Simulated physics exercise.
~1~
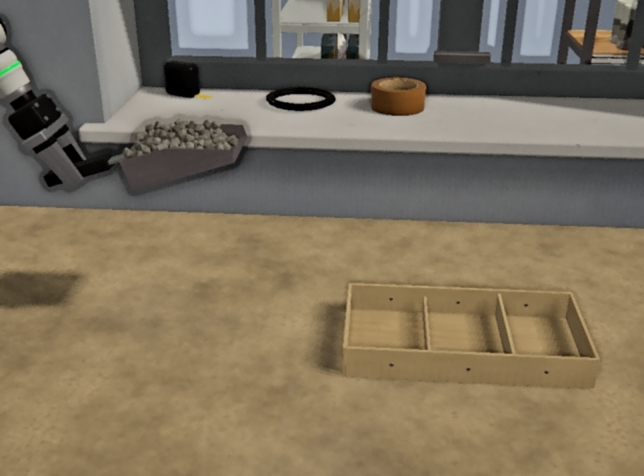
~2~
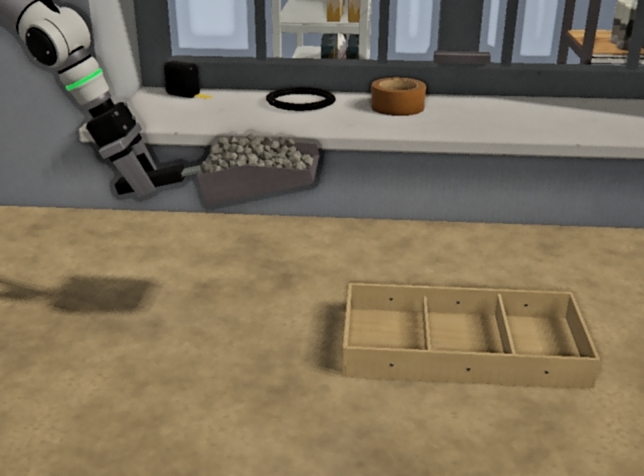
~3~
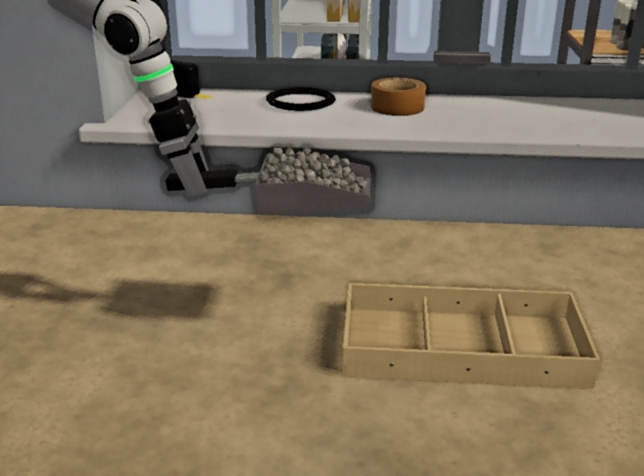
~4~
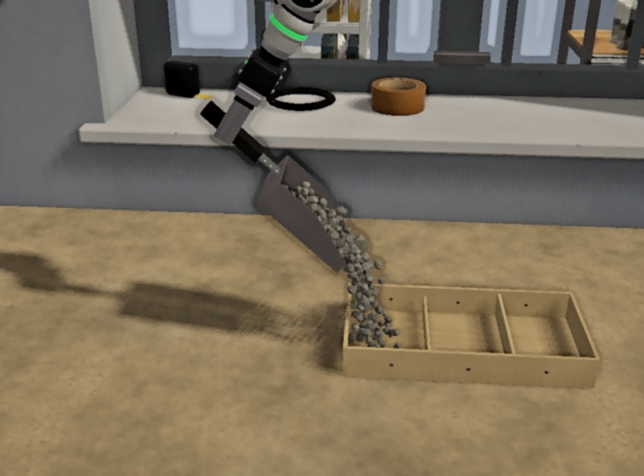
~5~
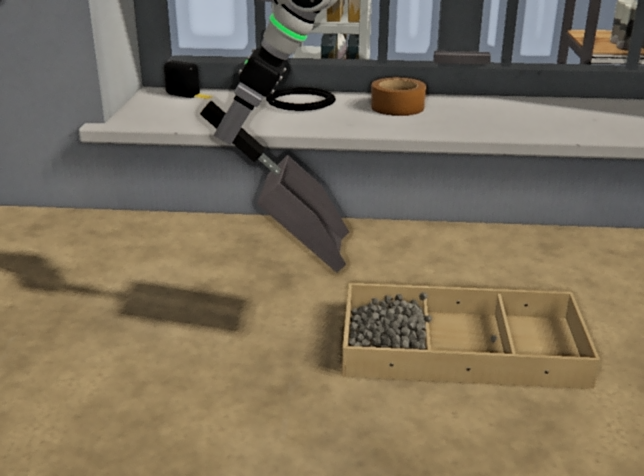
A robotic arm carried a scoop heaped with small grey pebbles to the right, then tipped it and poured them into a three-part wooden box, where nearly all settled in the left section, leaving the scoop empty and still tilted above.
